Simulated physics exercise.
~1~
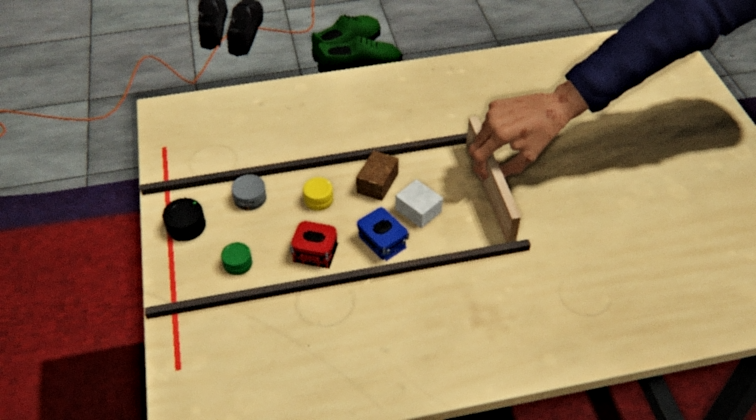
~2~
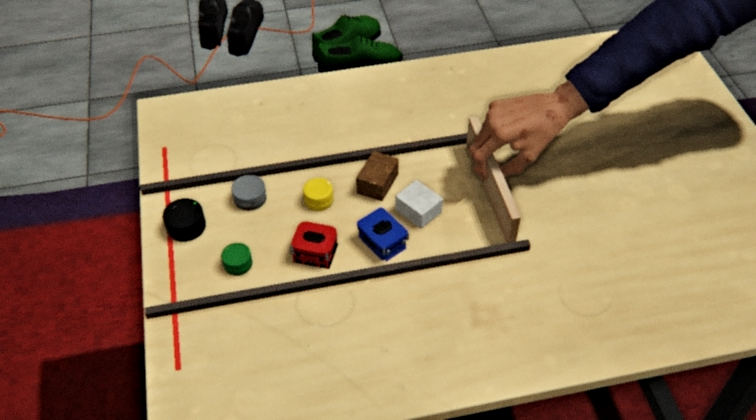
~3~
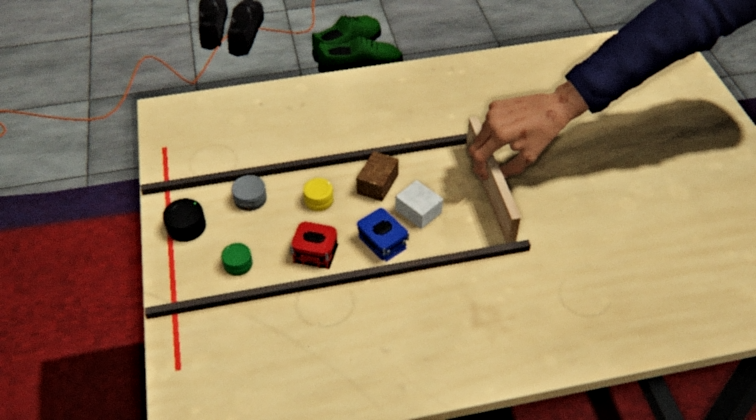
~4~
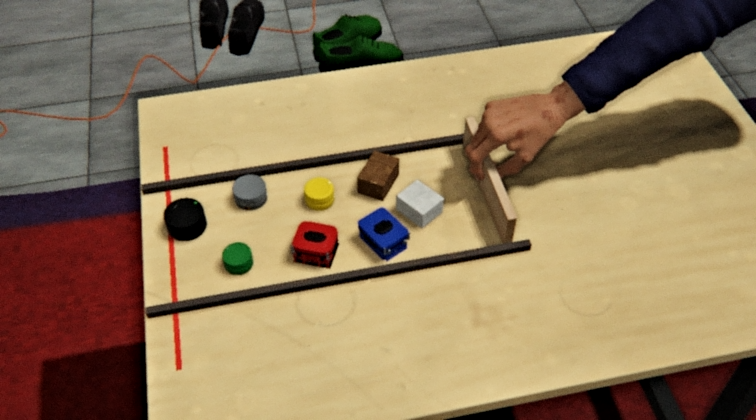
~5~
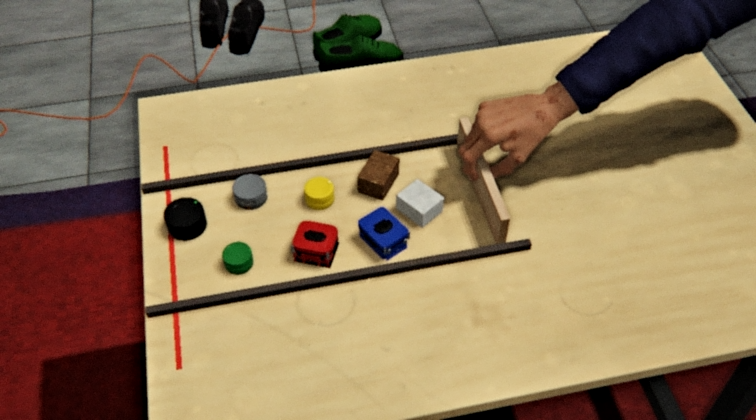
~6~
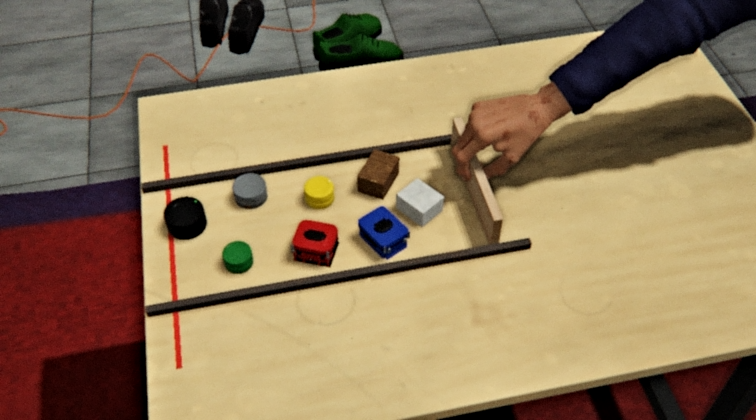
A hand in a dark blue sleeve grips an upright wooden board at the right of a pale tabletop, seen from above at an angle. Between two dark rails lie black, grey, green and yellow lids, red and blue cases, and brown and white blocks, with red tape crossing at left. The board, still at first, slides slightly left toward the untouched objects, while the camera stays essentially still.
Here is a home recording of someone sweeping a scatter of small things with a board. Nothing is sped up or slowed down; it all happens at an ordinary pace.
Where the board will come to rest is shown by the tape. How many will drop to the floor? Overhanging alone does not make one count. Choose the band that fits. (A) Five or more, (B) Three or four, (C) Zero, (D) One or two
A, five or more.
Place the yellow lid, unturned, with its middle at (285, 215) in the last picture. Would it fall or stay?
Well, this time it drops away.
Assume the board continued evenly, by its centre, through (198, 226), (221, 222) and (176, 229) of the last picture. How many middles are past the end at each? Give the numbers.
It would be 3, 1 and 5.
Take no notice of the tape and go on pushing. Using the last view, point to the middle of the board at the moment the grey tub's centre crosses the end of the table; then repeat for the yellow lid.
Near (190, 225) in the first case, near (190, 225) in the other.
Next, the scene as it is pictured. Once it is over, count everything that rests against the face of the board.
3 of them.
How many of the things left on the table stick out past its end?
Things overhanging at the end: 3.
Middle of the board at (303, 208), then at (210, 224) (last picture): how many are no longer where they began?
7 and 8.
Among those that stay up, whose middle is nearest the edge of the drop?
Blue case.
A little later, none off yet; black lid at rest near (185, 218); green lid at rest near (238, 257); grey tub at rest near (250, 191).
Next, none off yet; black lid at rest near (185, 218); green lid shifted well along near (172, 256); grey tub shifted about its own width near (214, 191).
When it is over, the number that fall off is five or more; down, yellow lid, red case, grey tub, green lid and black lid.
